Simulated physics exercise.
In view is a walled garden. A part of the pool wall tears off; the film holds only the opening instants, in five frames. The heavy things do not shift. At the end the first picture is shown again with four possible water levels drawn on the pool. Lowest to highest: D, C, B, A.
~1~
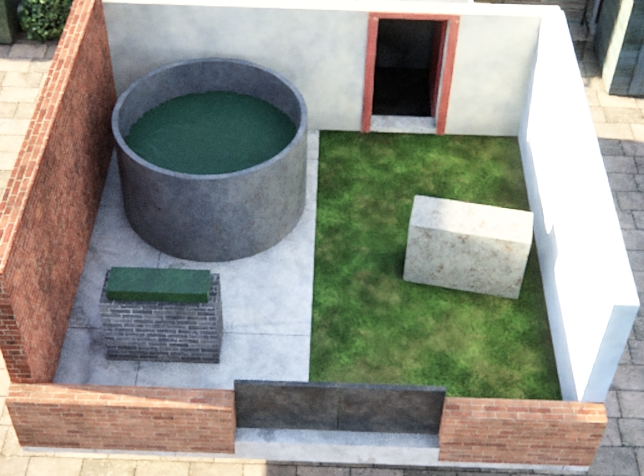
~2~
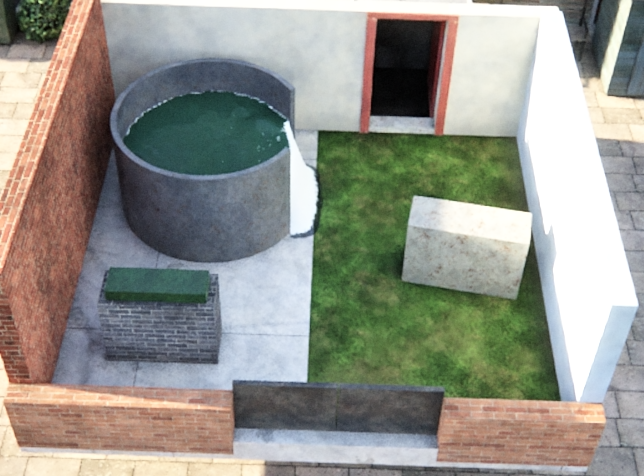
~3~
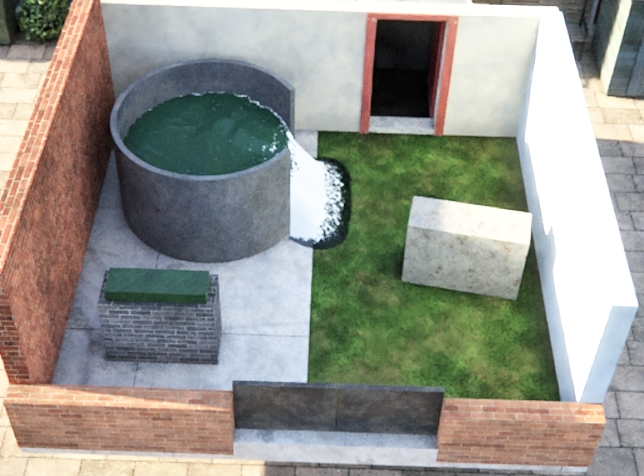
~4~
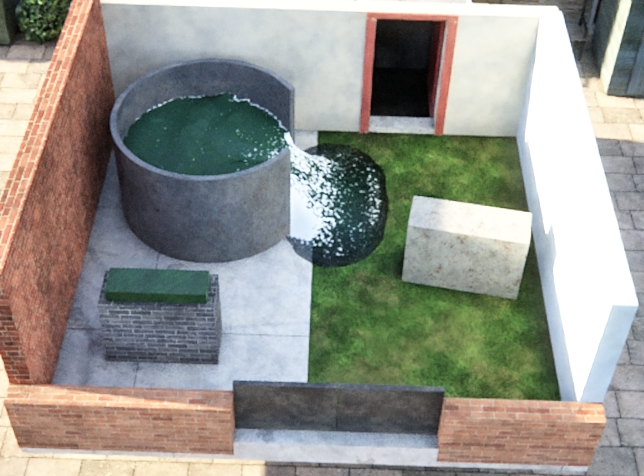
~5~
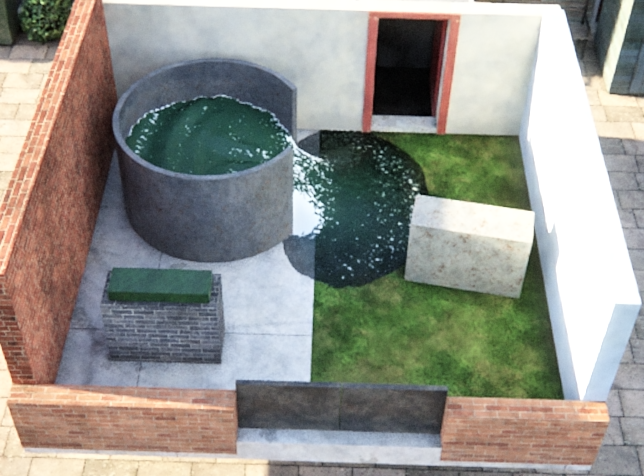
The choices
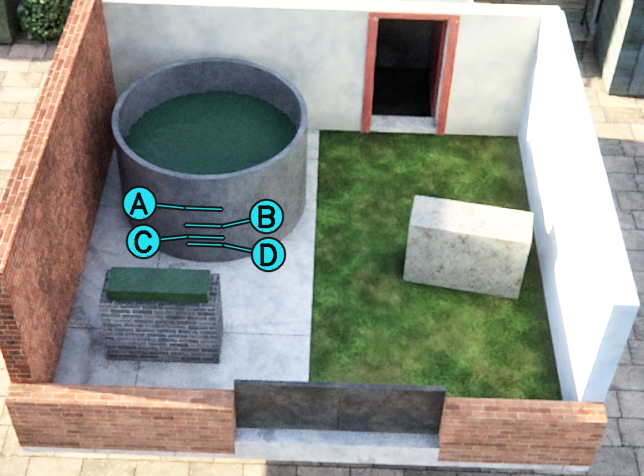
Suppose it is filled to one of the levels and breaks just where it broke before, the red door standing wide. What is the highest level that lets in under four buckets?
It is C.
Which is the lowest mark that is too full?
The answer is B.
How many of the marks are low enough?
Two of them.
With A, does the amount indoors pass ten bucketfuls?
Yes, clearly.
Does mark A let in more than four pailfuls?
Yes, that goes wrong.
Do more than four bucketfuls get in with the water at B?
Yes.
On the marked copy, A at (202, 208); B at (204, 225); C at (205, 237); D at (205, 244); from the bottom up D, C, B, A.
Choosing A, dozens of bucketfuls pour in.
Choosing B, about 10 bucketfuls get in.
Choosing C, a bucket or two gets in.
Choosing D, nothing gets over.
